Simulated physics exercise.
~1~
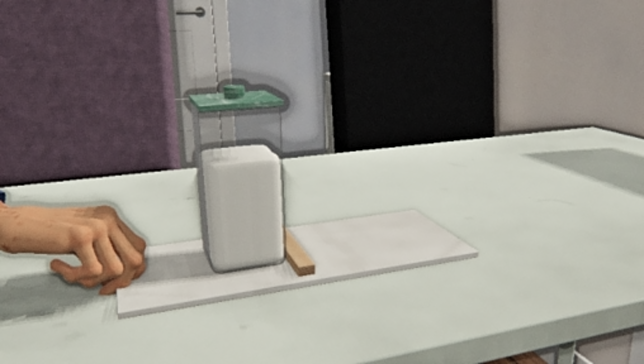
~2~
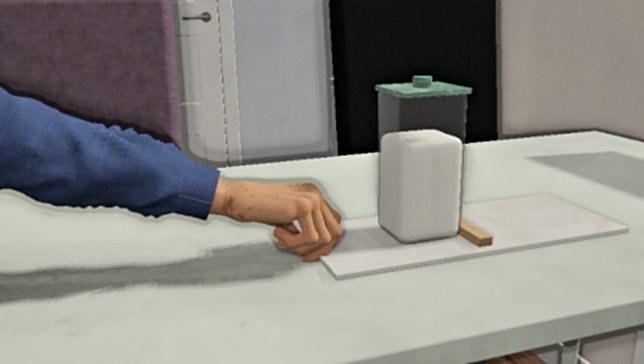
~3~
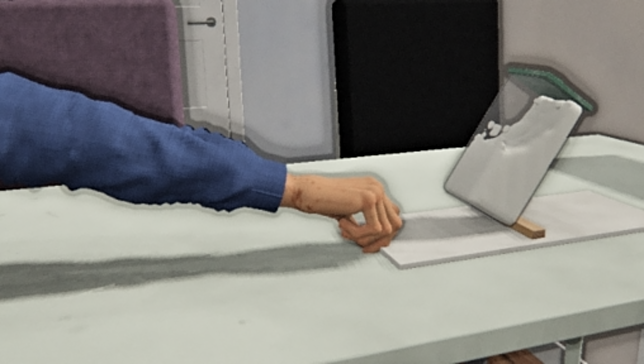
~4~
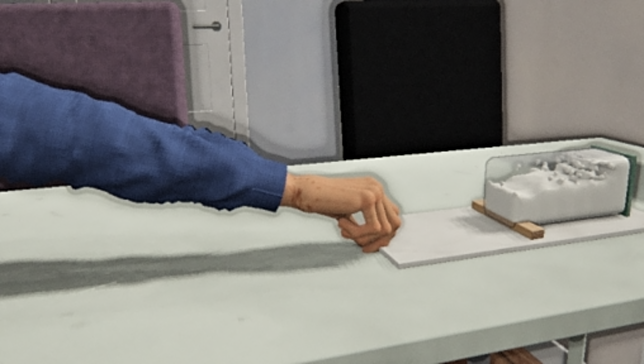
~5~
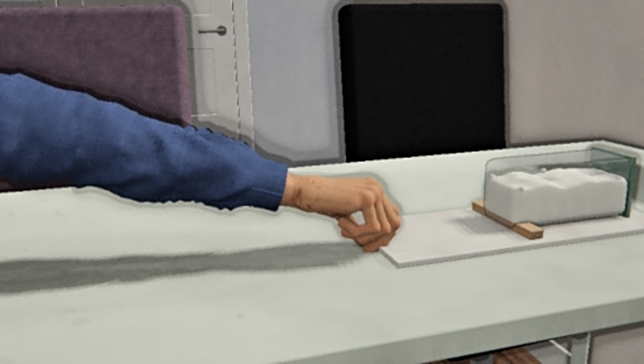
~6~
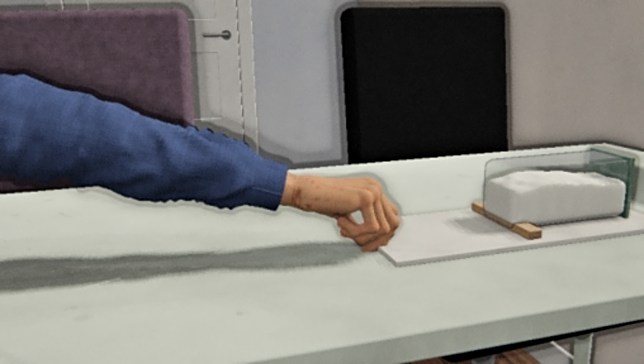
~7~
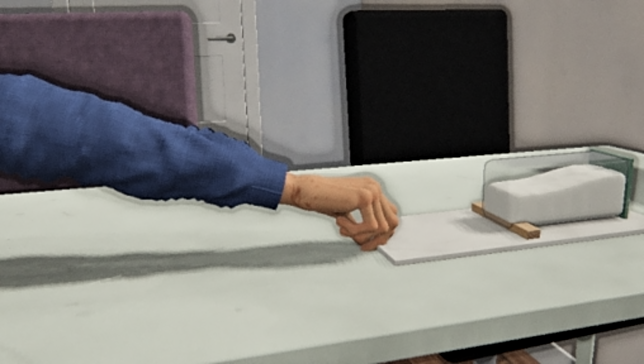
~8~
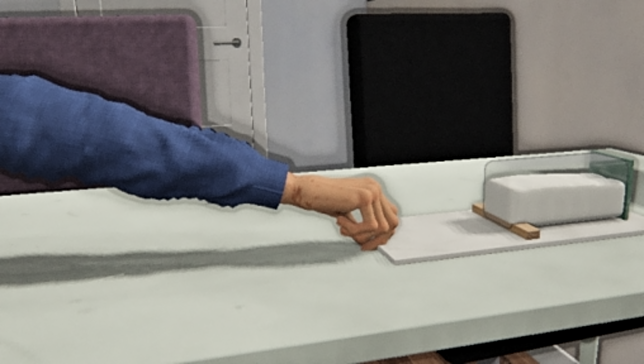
The clip shows a hand sliding a white board to the right along a pale table, carrying an upright square bottle of white liquid with a green cap. The bottle tips over rightward across a wooden strip and ends lying on its side, the hand still at the board.
